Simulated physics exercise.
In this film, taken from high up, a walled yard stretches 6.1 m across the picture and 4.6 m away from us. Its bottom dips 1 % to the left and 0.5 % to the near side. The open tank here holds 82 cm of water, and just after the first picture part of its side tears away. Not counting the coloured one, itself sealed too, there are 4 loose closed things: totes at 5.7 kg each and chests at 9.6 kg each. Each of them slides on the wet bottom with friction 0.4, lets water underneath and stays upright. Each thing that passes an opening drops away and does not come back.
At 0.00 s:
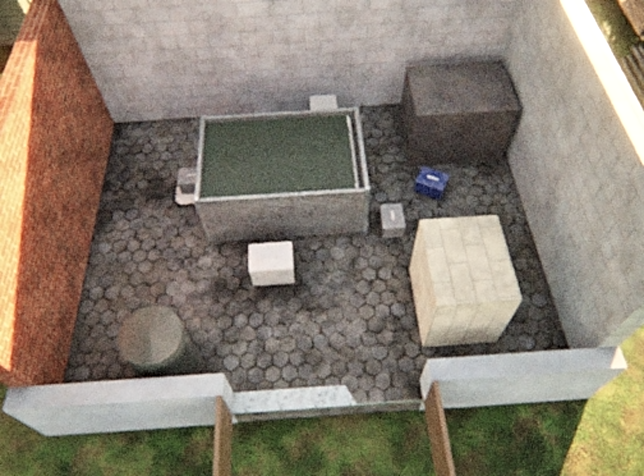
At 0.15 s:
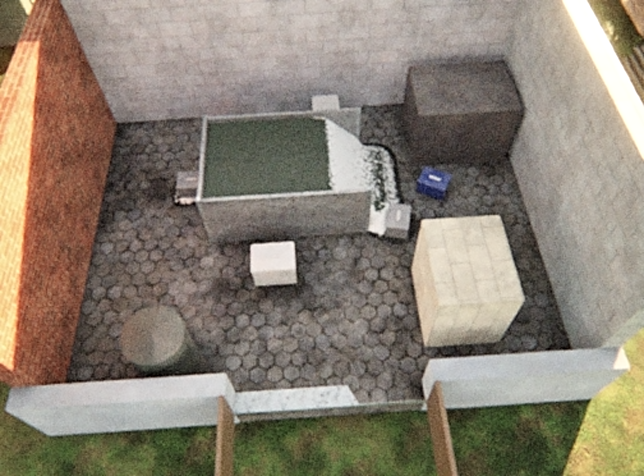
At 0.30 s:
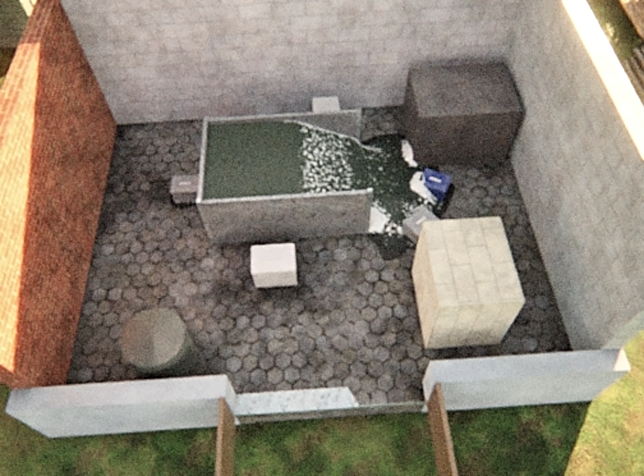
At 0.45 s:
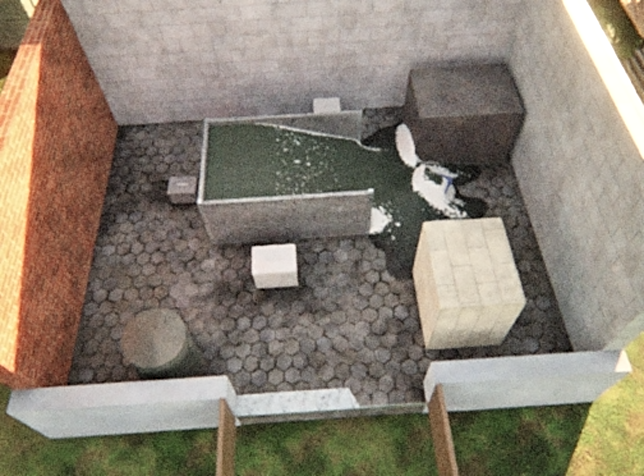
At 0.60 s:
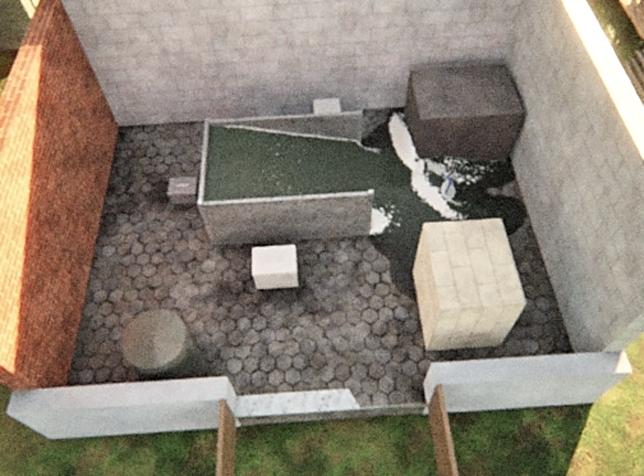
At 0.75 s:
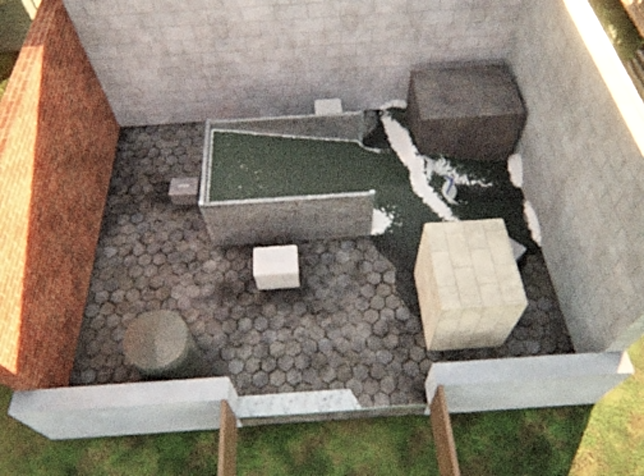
Dark green water fills an open grey tank in a walled, stone-paved yard, seen from high up by a still camera. Small pale boxes sit around the tank, with a blue one to its right, between a dark brown block and a cream block. The tank's right side breaks open, and foaming water pours rightward, shoves a grey box, surrounds the blue one and spreads to the right wall as the tank's level drops.
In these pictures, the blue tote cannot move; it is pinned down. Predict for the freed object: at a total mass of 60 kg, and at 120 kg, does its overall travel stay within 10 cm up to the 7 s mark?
It stays within the limit only at the heavier mass.
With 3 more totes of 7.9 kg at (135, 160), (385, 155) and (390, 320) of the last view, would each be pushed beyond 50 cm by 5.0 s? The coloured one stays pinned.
In the given order, I'd say greater, greater, greater.
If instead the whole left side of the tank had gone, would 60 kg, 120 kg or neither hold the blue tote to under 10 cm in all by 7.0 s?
The lighter one.
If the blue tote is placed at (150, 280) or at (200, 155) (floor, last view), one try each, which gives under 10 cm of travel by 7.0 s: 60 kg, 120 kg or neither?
Respectively, first option suffices; first option suffices.
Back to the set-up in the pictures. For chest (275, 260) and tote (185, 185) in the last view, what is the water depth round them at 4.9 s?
Roughly 4 and 1 cm.
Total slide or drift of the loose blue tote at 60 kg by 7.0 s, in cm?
I'd say roughly 80 centimetres in all.
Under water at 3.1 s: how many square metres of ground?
Wet area: Approx. 20 m2.
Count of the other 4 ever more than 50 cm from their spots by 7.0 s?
3.
After 1.4 s the blue tote would be 55 cm from its start with 60 kg and 0 cm from its start with 120 kg; 20 cm of water round it then.
After 3.1 s the blue tote would be 80 cm from its start with 60 kg and 0 cm from its start with 120 kg; 20 cm of water round it then.
After 4.9 s the blue tote would be 80 cm from its start with 60 kg and 0 cm from its start with 120 kg; 16 cm of water round it then.
After 7.0 s the blue tote would be 80 cm from its start with 60 kg and 0 cm from its start with 120 kg; 8 cm of water round it then.
